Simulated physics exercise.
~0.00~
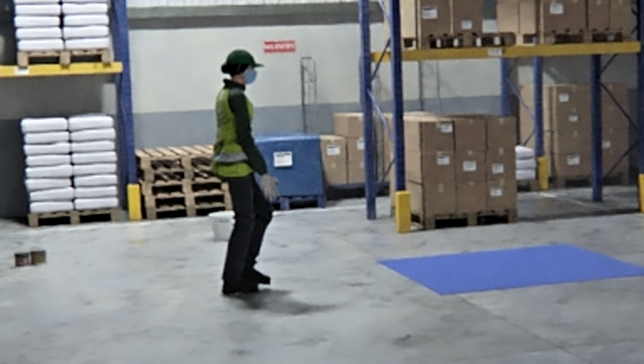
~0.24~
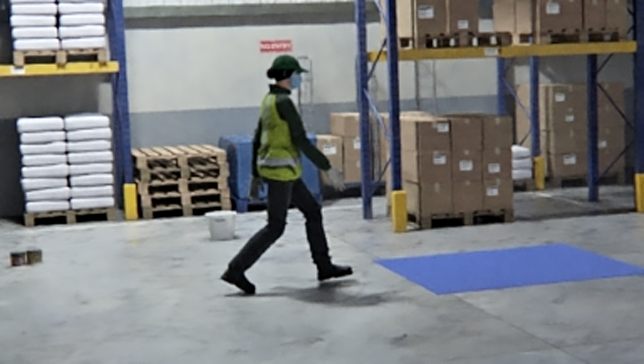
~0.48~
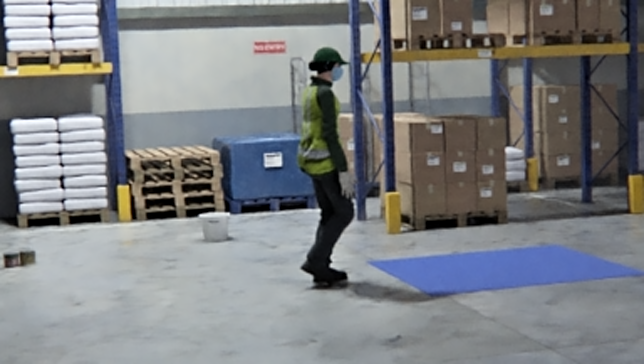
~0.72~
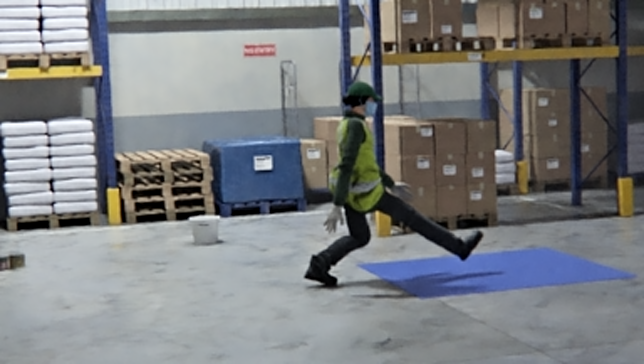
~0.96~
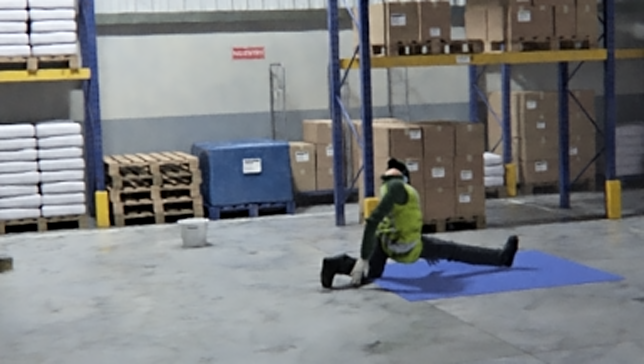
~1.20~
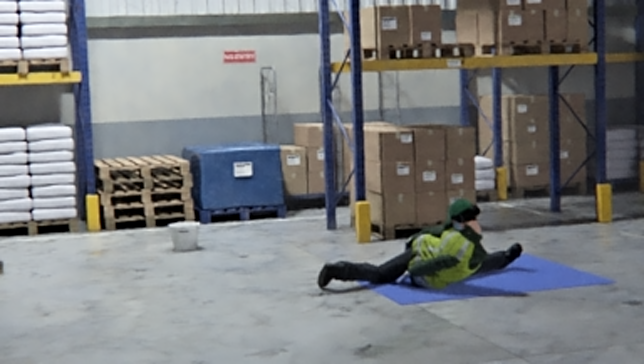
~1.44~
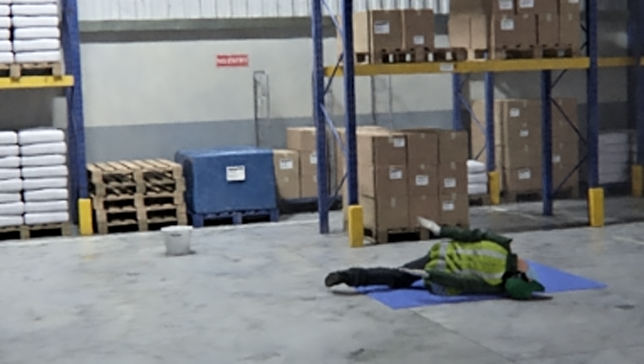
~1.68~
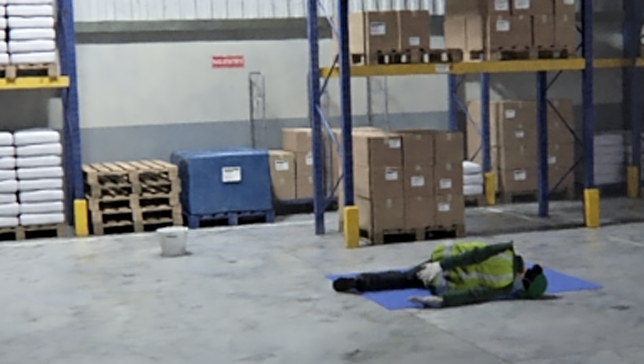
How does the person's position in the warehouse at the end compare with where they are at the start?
At the start the person is upright on the bare concrete to the left of the blue mat. By the end they are farther right and low down, lying with their upper body on the mat.
